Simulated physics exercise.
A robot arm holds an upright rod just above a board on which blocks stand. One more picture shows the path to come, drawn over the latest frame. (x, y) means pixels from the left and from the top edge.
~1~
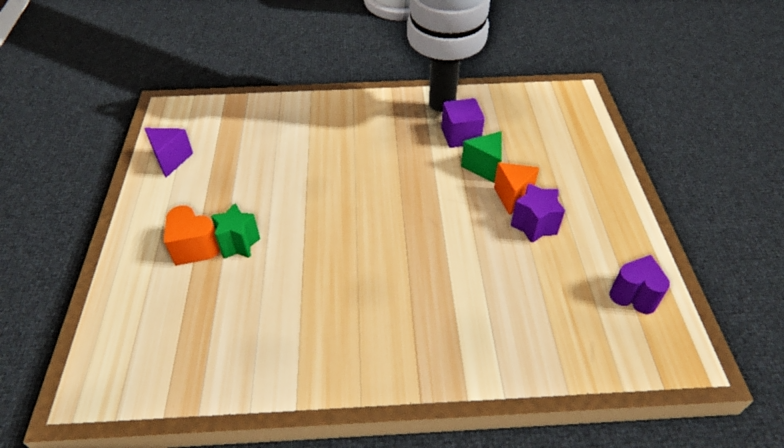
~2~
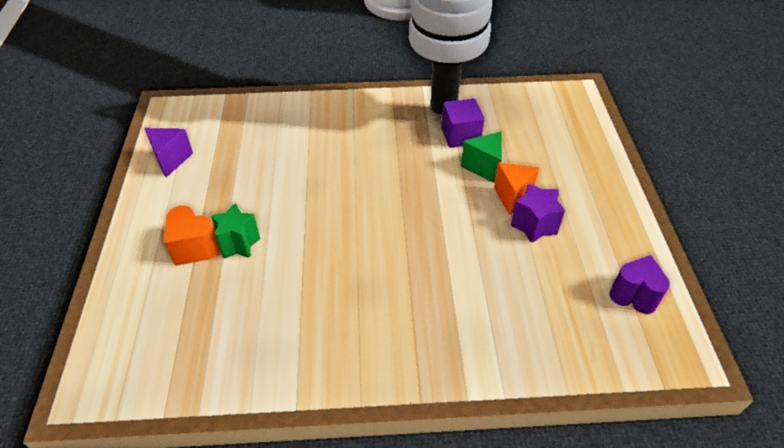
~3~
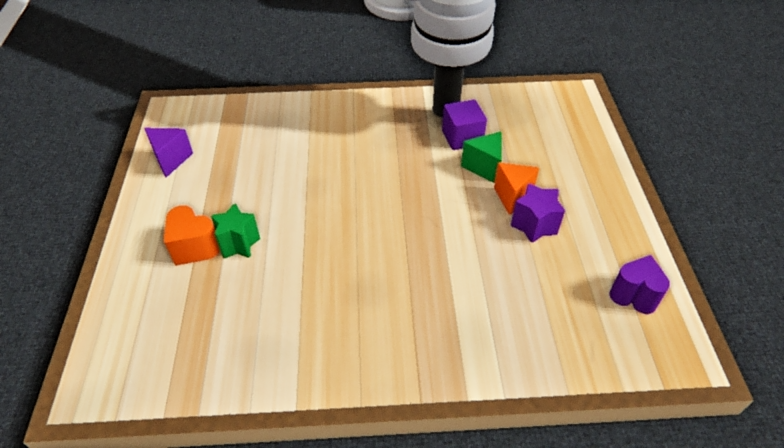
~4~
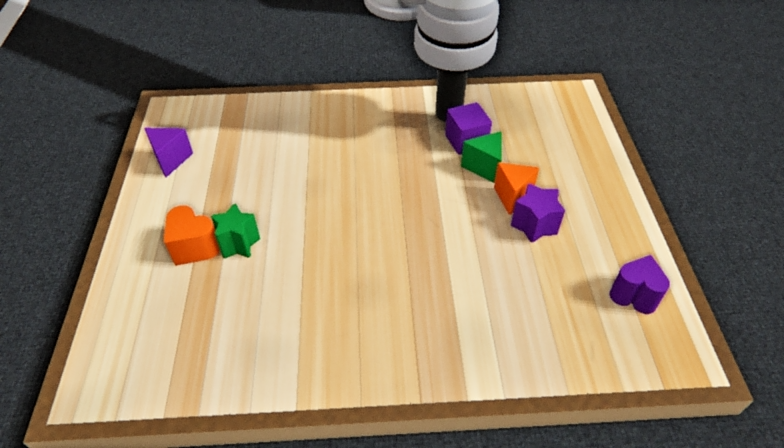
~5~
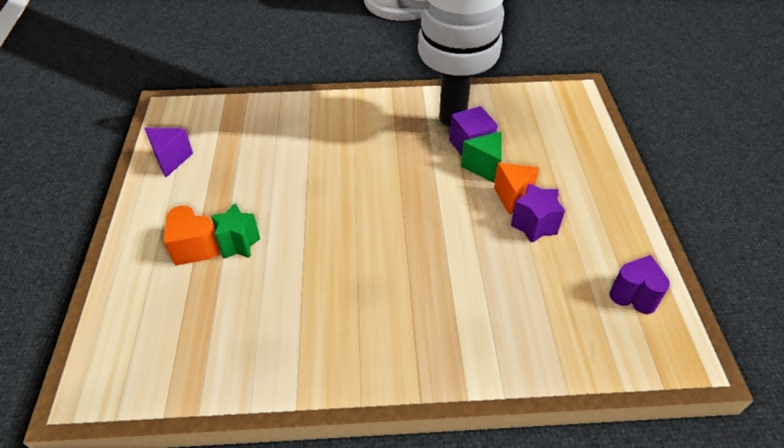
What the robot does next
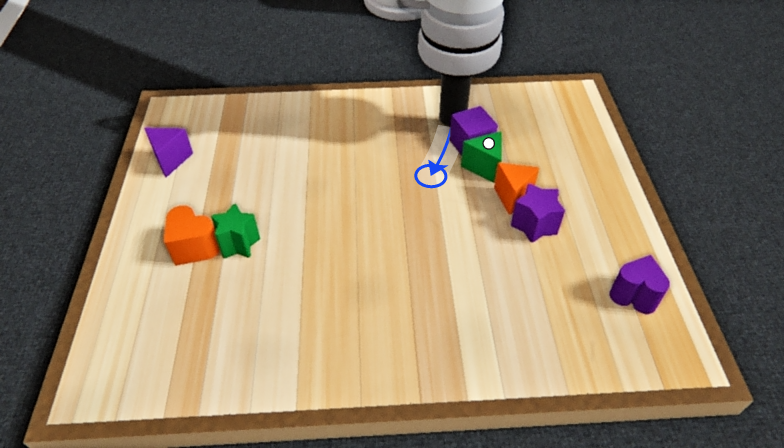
A light wooden board with a brown rim lies on a dark grey surface, seen from above at an angle by a still camera. An orange heart, a green star and purple blocks sit among green and orange triangles, with a robot arm's black rod at the top edge. The rod moves slightly right and toward the viewer, nudging the purple square block the same way while the other blocks stay still.
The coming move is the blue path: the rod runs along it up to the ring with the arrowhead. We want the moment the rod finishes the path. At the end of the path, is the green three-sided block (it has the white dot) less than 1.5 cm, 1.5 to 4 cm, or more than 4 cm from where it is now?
Middling, 1.5 to 4 cm.
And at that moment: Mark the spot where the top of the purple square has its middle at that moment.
I predict (478, 137).
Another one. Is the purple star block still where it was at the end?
Answer: Yes.
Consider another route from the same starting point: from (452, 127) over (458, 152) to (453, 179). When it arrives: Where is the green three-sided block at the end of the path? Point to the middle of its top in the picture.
Its top centre is at about (526, 160).
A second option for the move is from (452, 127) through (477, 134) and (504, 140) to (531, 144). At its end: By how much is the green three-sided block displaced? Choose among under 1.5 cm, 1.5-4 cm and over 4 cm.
The shift is from 1.5 to 4 cm.
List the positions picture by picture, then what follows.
Lower end of the rod (442, 104), tops of blocks, purple square (464, 110), green three-sided block (489, 143), orange three-sided block (518, 173), purple star block (541, 200), in the first frame.
Rod (444, 106), blocks as before, in the second frame.
Rod (446, 110), purple square (465, 112), in the third frame.
Rod (449, 114), purple square (470, 115), in the fourth frame.
Rod (453, 118), purple square (475, 119), green three-sided block (489, 143), orange three-sided block (518, 173), purple star block (541, 200), in the fifth frame.
The drawn path runs from (452, 127) by way of (444, 151) to (431, 176); the dot is on the green three-sided block.
On the path given first. Halfway along, rod (445, 142); purple square (478, 135), turned 30° anticlockwise; green three-sided block (502, 152), turned 35° anticlockwise.
At the end, rod (431, 167); purple square (478, 137), turned 40° anticlockwise; green three-sided block (505, 153), turned 40° anticlockwise; orange three-sided block not moved; purple star block not moved.
